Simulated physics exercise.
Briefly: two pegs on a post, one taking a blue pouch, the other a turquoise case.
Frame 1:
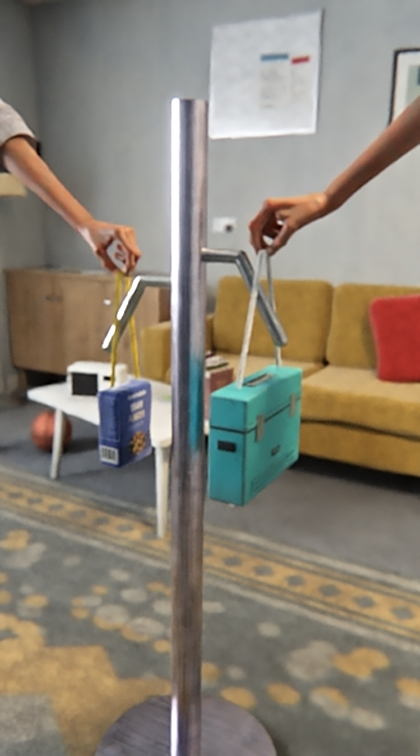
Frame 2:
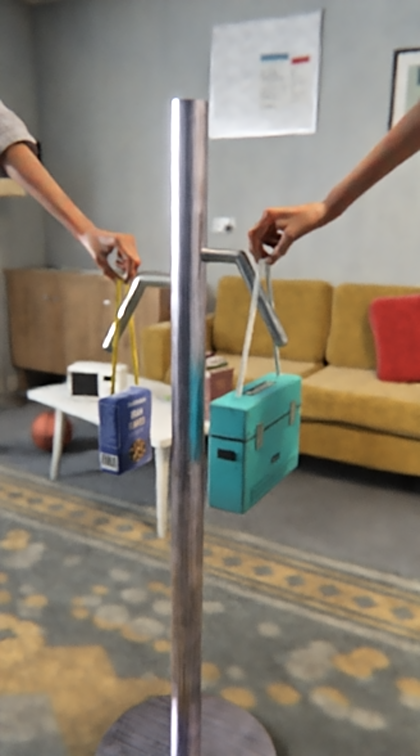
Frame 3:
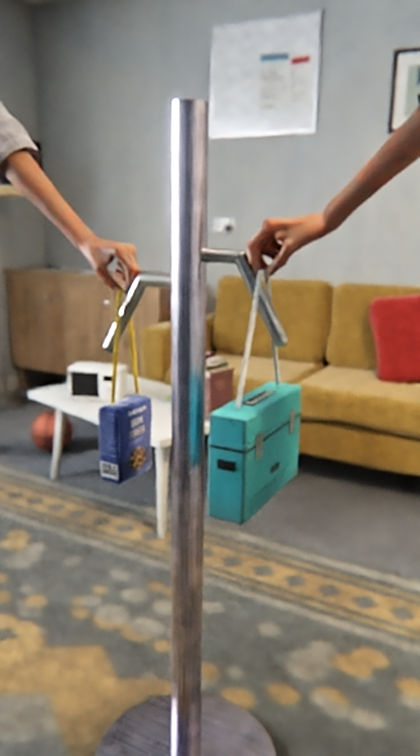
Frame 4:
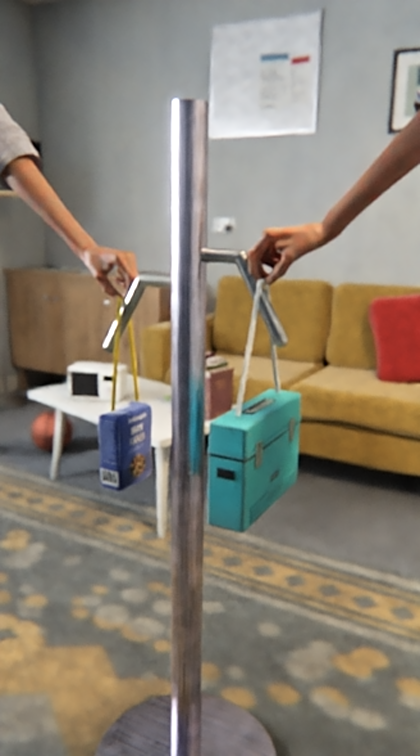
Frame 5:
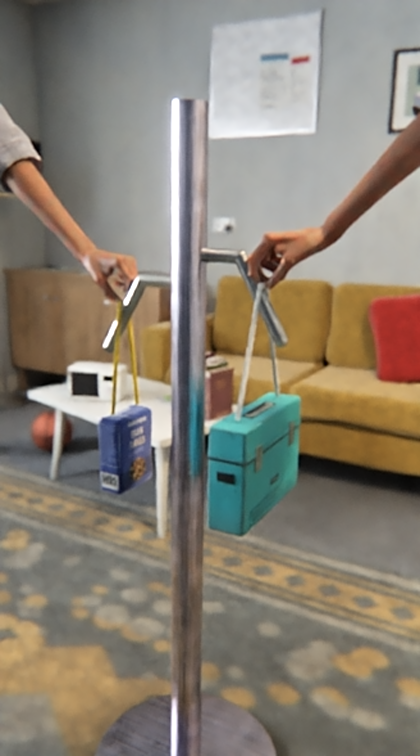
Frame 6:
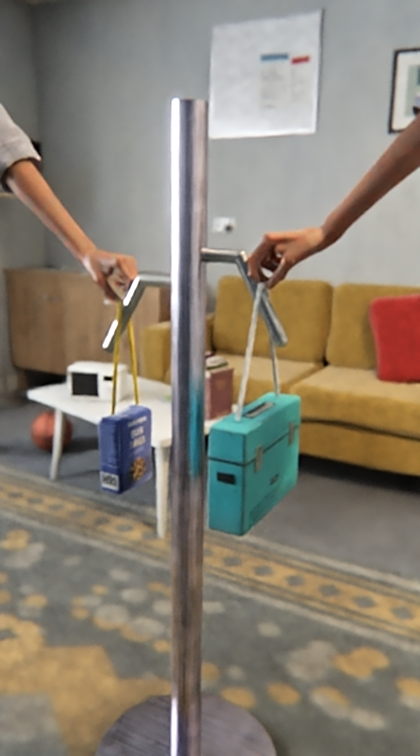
A shiny metal post on a round base stands in the foreground of a living room, seen from straight ahead, with mustard sofas, a red cushion and a patterned carpet behind. A hand on each side holds a looped cord by the downward-sloping pegs, yellow with a blue pouch at left, pale with a turquoise case at right. Both hands lower their loads slightly, then stay nearly still, the camera steady.
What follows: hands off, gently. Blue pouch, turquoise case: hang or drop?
Blue pouch: Drops; turquoise case: Drops.
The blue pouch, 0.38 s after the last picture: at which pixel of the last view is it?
(130, 664).
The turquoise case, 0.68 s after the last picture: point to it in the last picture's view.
Look near pixel (222, 746).
Then, 0.38 s after the last picture, blue pouch on the floor near (130, 664); turquoise case on the floor near (249, 696).
Then, 0.68 s after the last picture, blue pouch on the floor near (132, 714); turquoise case on the floor near (222, 746).
At rest, blue pouch on the floor near (131, 714); turquoise case on the floor. The blue pouch comes down and the turquoise case slips off its peg.
